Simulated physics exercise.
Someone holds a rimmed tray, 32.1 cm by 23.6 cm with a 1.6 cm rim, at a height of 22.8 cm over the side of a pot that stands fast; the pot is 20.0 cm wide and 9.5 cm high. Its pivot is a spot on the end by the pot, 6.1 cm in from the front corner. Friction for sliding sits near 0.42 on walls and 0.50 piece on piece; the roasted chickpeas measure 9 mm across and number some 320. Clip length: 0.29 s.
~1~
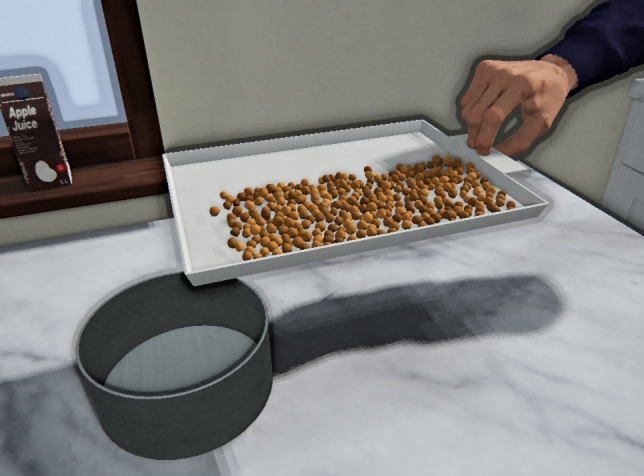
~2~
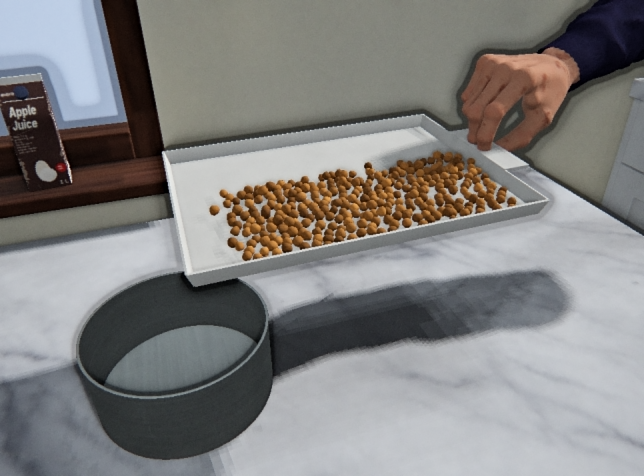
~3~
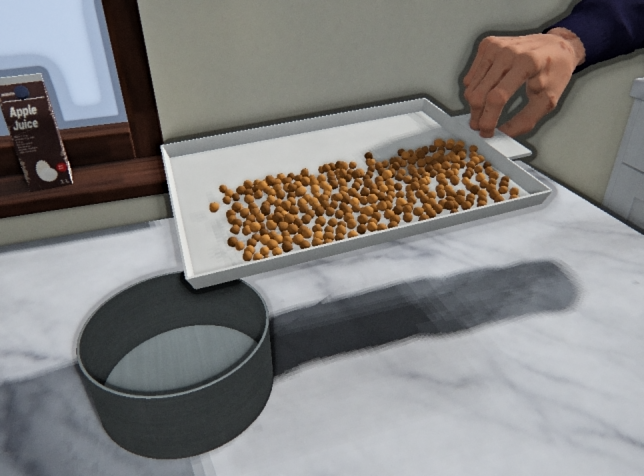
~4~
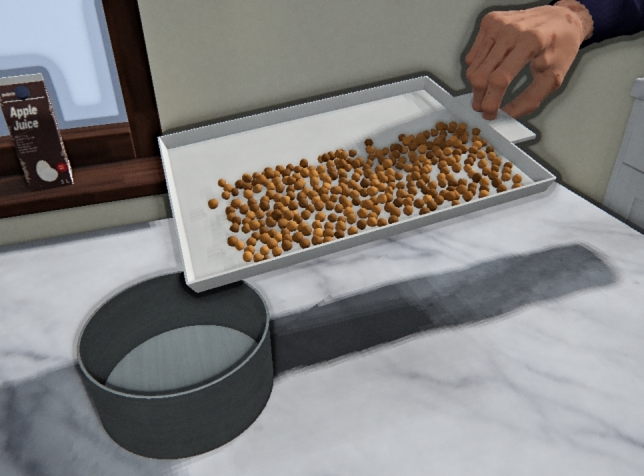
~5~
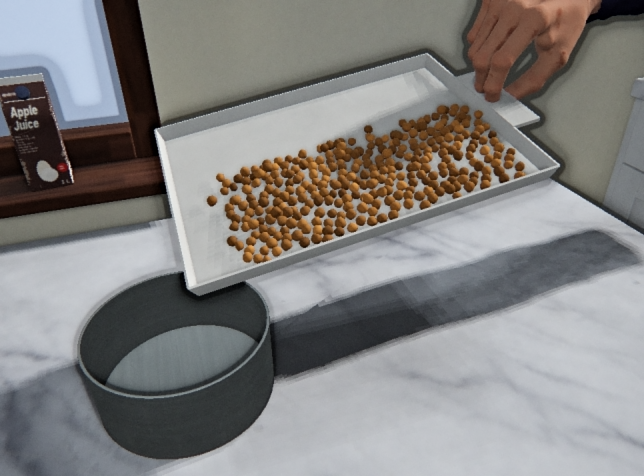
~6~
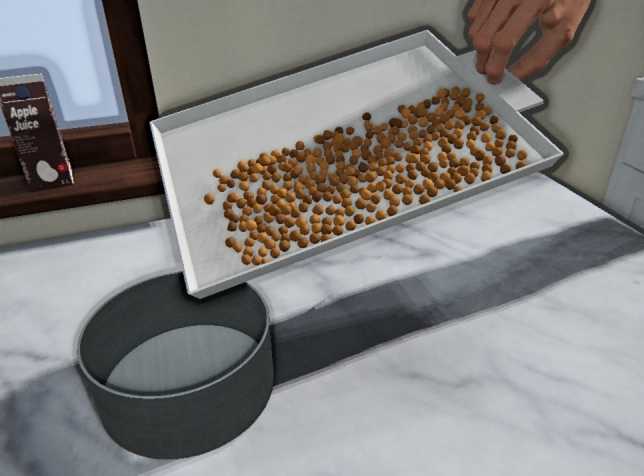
White tray of roasted chickpeas tilting gradually as a hand raises its right end, beside a dark pot on a marble counter.
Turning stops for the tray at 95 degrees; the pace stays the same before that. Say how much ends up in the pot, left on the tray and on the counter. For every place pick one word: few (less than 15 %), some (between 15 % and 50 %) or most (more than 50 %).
Pot gets few, left on the tray gets few, counter gets most.
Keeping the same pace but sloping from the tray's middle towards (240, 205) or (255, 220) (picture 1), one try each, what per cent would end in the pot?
Estimate: Some 65 % and some 35 % respectively.
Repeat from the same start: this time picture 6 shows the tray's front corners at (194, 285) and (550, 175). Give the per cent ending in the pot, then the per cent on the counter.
Final per cent - pot 5, counter 95.
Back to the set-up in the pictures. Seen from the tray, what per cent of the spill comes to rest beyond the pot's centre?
That comes to roughly 50 percent.
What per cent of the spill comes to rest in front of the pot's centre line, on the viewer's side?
Near 100 in a hundred.
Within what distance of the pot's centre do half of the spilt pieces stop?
Roughly 18 centimetres.
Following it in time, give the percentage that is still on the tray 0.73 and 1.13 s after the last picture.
In turn: 90, 0.
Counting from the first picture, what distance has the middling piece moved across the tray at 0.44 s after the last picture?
About 6 cm.
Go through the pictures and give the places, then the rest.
Tray tilt 0 degrees, front corners at (192, 269) and (541, 202); middle of the pieces at (364, 202); pot at (175, 325), in the first frame.
Tray tilt 1 degrees, front corners at (192, 270) and (542, 198); middle of the pieces at (364, 199), in the second frame.
Tray tilt 5 degrees, front corners at (192, 273) and (544, 189), lowest corner left front; middle of the pieces at (365, 192), in the third frame.
Tray tilt 9 degrees, front corners at (192, 278) and (548, 176), lowest corner left front; middle of the pieces at (365, 183), in the fourth frame.
Tray tilt 14 degrees, front corners at (193, 282) and (552, 164), lowest corner left front; middle of the pieces at (364, 175), in the fifth frame.
Tray tilt 19 degrees, front corners at (194, 287) and (554, 152), lowest corner left front; middle of the pieces at (363, 167); pot at (176, 325), in the sixth frame.
Then, 0.44 s after the last picture, tilt 55 degrees; the tray holds 100 %, the pot 0 %.
Then, 0.73 s after the last picture, tilt 79 degrees; the tray holds 90 %, the pot 0 %.
Then, 1.13 s after the last picture, tilt 95 degrees; the tray holds 0 %, the pot 5 %.
In the end, pot 5 %, tray 0 %, counter 95 %.
